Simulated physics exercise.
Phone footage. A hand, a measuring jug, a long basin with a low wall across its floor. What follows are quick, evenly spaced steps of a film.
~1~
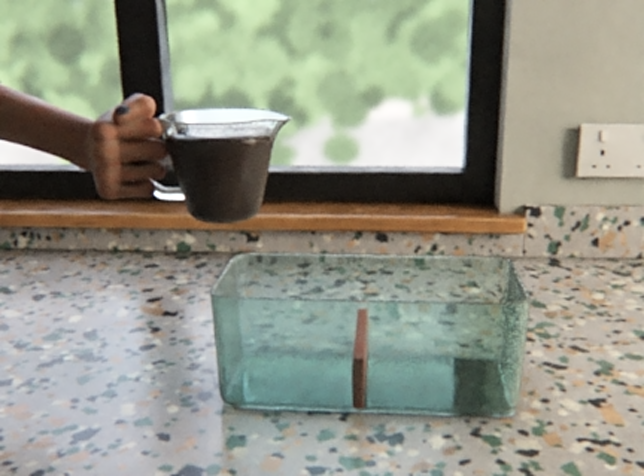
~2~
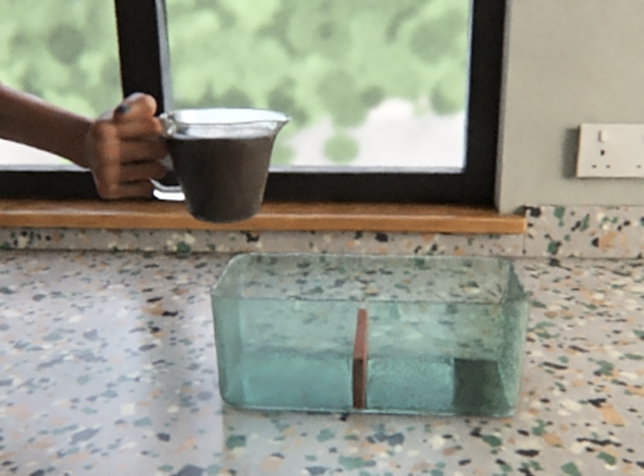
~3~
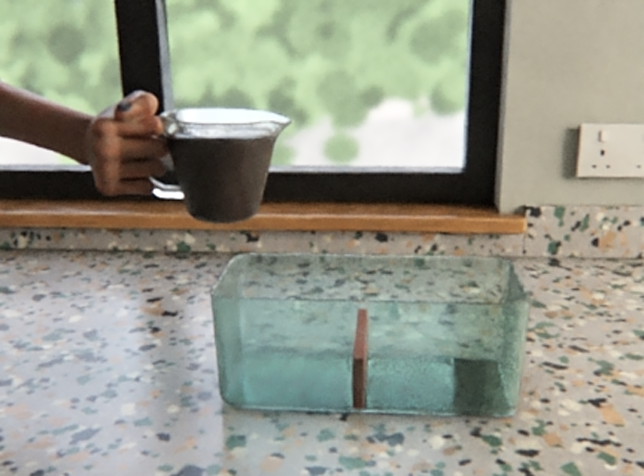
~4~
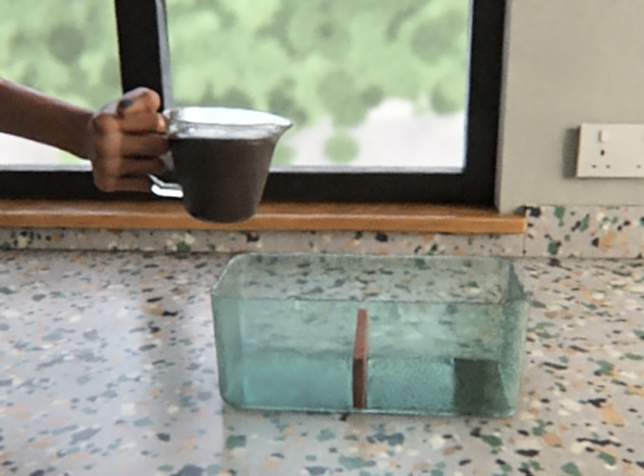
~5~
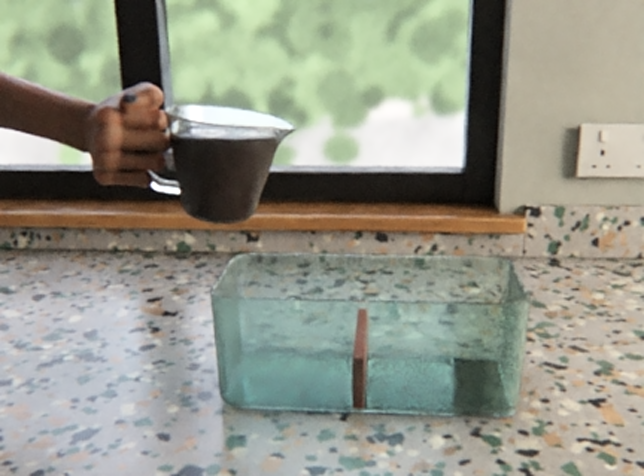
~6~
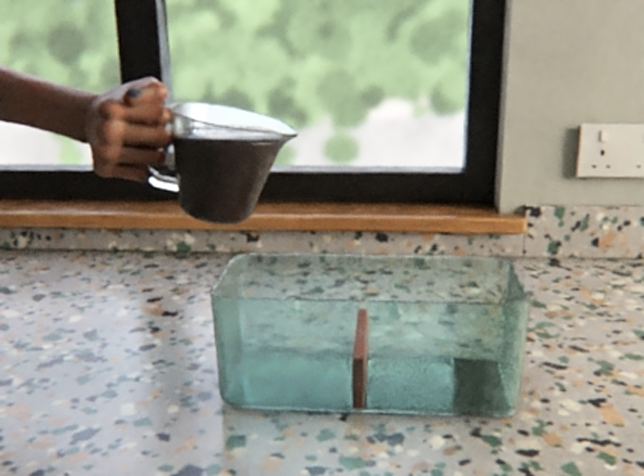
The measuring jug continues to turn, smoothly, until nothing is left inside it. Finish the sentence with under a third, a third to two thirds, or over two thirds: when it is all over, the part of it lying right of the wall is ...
... under a third.
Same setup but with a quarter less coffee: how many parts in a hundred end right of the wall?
5 %.
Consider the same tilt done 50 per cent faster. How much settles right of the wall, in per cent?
About 20 per cent.
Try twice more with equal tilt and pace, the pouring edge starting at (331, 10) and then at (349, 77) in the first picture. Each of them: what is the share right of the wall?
The first start yields 90 per cent, the second 95 per cent.
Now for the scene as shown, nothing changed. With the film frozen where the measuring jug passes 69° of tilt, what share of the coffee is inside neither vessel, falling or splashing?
Around 25 in a hundred.
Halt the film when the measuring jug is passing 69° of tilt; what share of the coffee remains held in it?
Some 65 per cent has not yet come out.
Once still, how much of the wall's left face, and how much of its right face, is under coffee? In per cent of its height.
40 left, 10 right, give or take.
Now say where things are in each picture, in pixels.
In the first picture, it leans 0°; its right rim is at (291, 118); the coffee meets the walls at (171, 130) and (276, 130); the long basin's rim runs from (223, 275) to (520, 281); the wall's top is at (361, 333).
In the second picture, it leans 0°; its right rim is at (291, 118); the coffee meets the walls at (171, 130) and (275, 131).
In the third picture, it leans 2°; its right rim is at (293, 120); the coffee meets the walls at (172, 129) and (276, 132).
In the fourth picture, it leans 4°; its right rim is at (295, 123); the coffee meets the walls at (174, 129) and (277, 133).
In the fifth picture, it leans 8°; its right rim is at (297, 128); the coffee meets the walls at (176, 130) and (281, 134).
In the sixth picture, it leans 12°; its right rim is at (300, 133); the coffee meets the walls at (178, 130) and (285, 135).
A moment on, the tilt is 69° and 63 per cent is still to pour, 6 is left of the wall and 8 right of it.
Next, the tilt is 103° and 7 per cent is still to pour, 60 is left of the wall and 24 right of it.
Then the tilt is 108° and 0 per cent is still to pour, 73 is left of the wall and 25 right of it.
Later the tilt is 108° and 0 per cent is still to pour, 73 is left of the wall and 26 right of it.
Finally, 73 per cent lies left of the wall, 26 right of it and 1 outside.
